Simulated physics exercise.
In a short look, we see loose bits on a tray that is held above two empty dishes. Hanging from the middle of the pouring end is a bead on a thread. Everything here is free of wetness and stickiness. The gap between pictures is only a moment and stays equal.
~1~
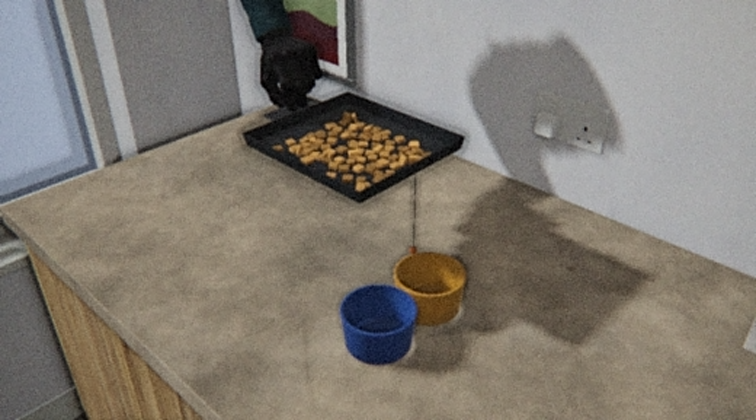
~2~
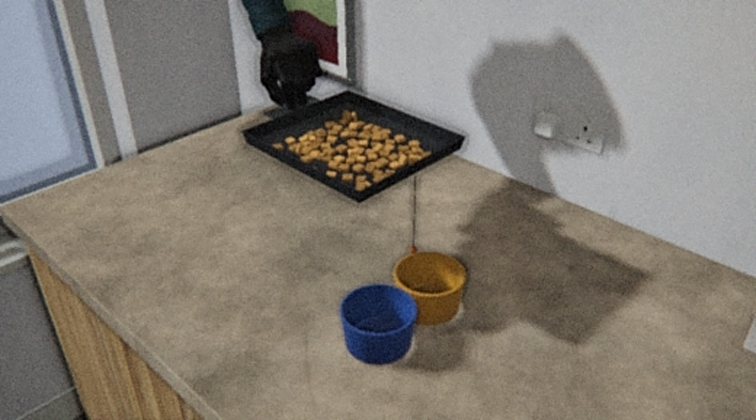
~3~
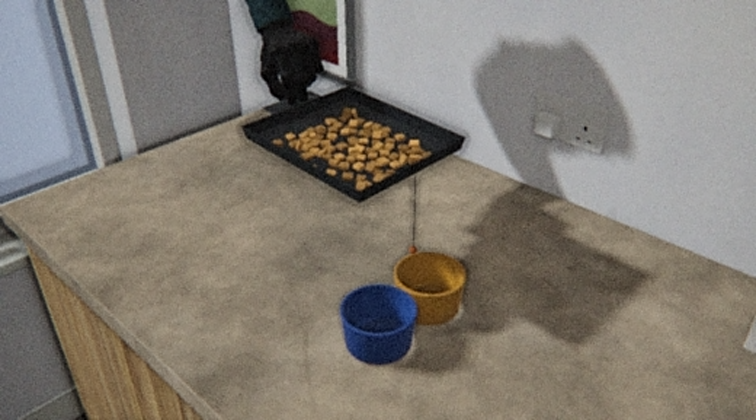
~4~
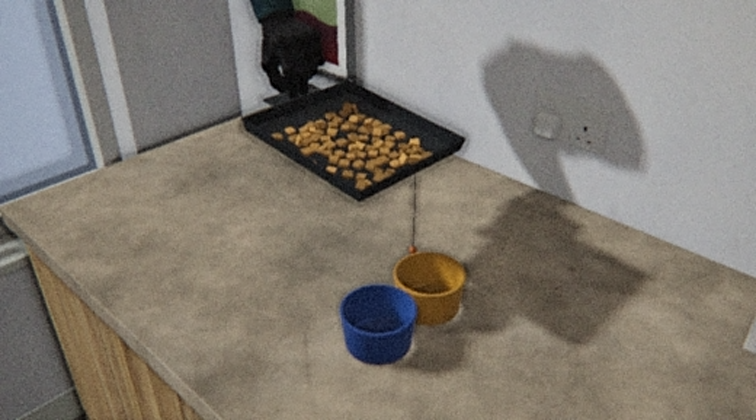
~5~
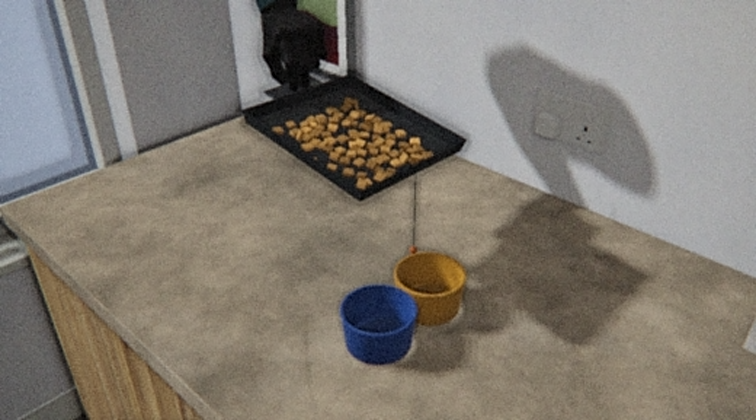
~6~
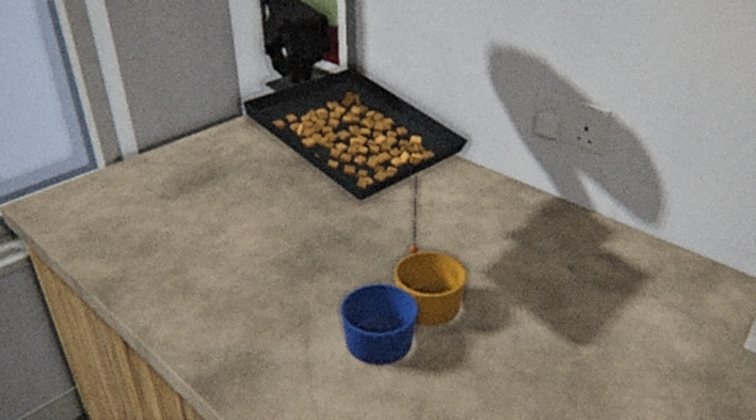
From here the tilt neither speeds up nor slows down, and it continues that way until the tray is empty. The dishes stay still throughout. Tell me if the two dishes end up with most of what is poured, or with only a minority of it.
More of the load is lost than caught.
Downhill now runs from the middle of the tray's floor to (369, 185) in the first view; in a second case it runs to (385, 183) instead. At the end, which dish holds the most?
So, the dish at the left the first time round, the dish at the left the second.
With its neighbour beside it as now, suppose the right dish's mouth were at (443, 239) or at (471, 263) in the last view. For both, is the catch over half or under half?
Short of half and then the bulk of it.
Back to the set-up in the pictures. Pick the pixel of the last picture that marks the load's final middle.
Near (463, 289).
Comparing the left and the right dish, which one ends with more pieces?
That's the right side.
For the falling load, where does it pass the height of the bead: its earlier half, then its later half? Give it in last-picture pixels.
Starting near (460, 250), moving on to near (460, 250).
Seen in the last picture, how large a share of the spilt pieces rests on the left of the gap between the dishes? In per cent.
Share to the left: Near 0 per cent.
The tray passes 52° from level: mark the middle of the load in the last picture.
About (406, 143).
Soon, tray tipped steeply; all on the tray.
A while on, tray tipped right over; nearly all on the tray; a stray few in the right dish; a stray few outside both.
Towards the end, tray tipped past a quarter turn; a stray few in the left dish; about a third in the right dish; about two thirds outside both.
Finally, tray tipped past a quarter turn; a stray few in the left dish; about a third in the right dish; about two thirds outside both.
